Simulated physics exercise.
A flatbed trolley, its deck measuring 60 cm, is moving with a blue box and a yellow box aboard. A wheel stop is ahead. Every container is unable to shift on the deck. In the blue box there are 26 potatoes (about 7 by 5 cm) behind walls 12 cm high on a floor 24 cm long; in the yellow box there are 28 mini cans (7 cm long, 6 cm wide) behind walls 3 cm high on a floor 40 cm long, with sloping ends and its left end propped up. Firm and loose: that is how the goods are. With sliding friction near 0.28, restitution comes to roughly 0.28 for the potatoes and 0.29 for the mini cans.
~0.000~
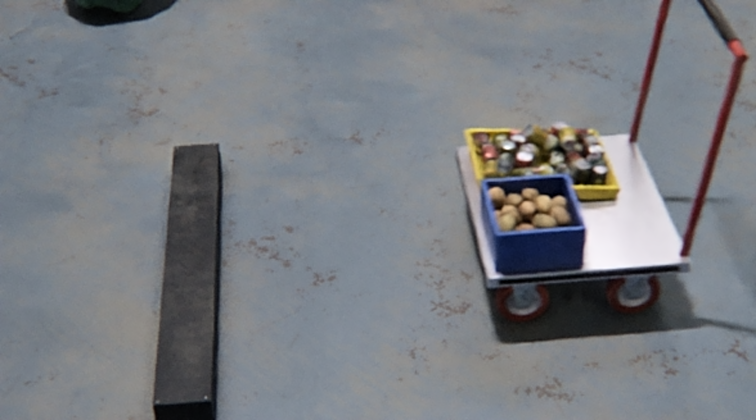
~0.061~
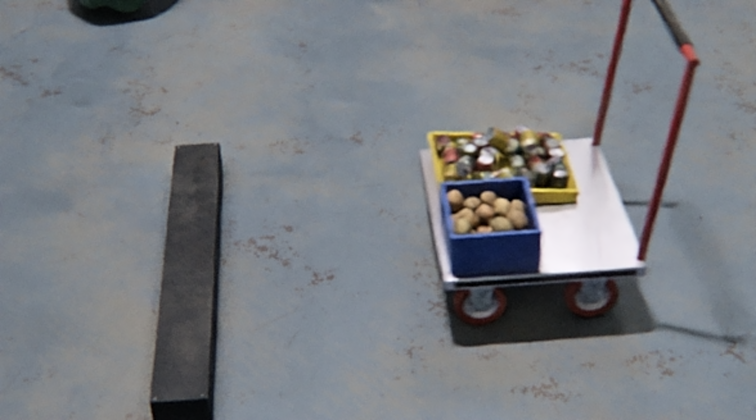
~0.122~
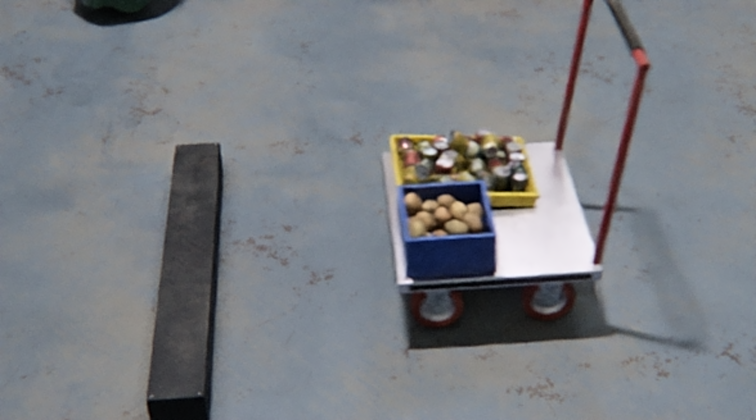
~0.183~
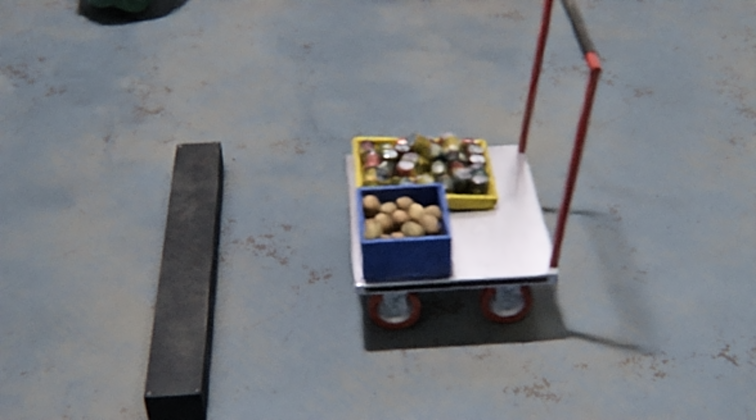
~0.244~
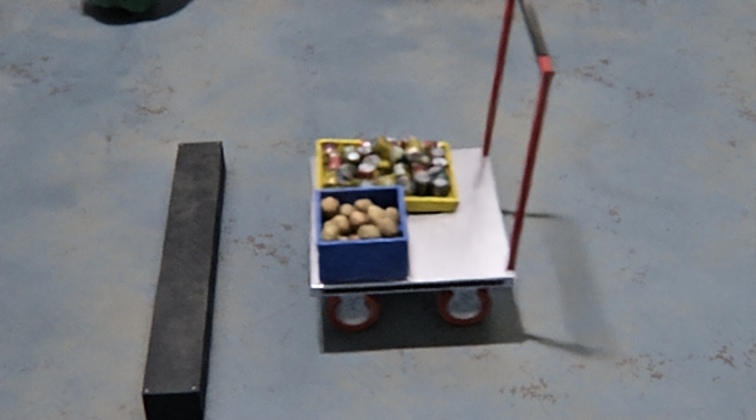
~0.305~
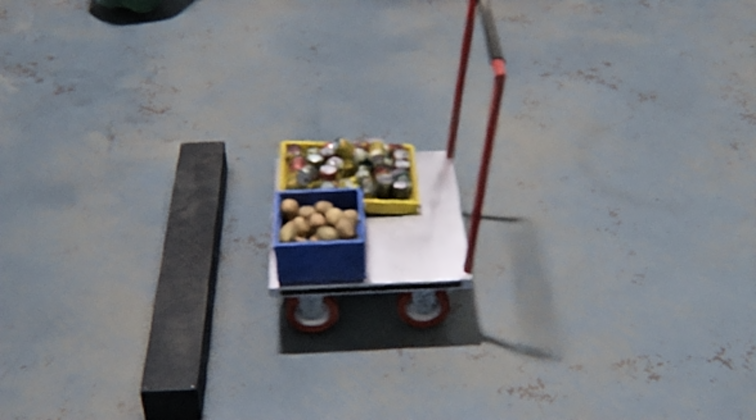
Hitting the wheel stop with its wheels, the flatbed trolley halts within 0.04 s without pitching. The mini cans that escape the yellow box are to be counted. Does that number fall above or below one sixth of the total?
I'd say a higher share than one in six gets out.
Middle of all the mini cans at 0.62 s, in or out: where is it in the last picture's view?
Somewhere around pixel (233, 172).
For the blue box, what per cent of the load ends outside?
About 0 percent for the blue box.
After 0.40 s, impact.
After 0.50 s, blue box 26 in, 0 out and yellow box 28 in, 0 out.
After 0.62 s, blue box 26 in, 0 out and yellow box 21 in, 7 out.
After 0.86 s, blue box 26 in, 0 out and yellow box 20 in, 8 out.
Final count (at 1.36 s), blue box 26 in, 0 out and yellow box 20 in, 8 out. Asked share, 8 of 28, 29 per cent.
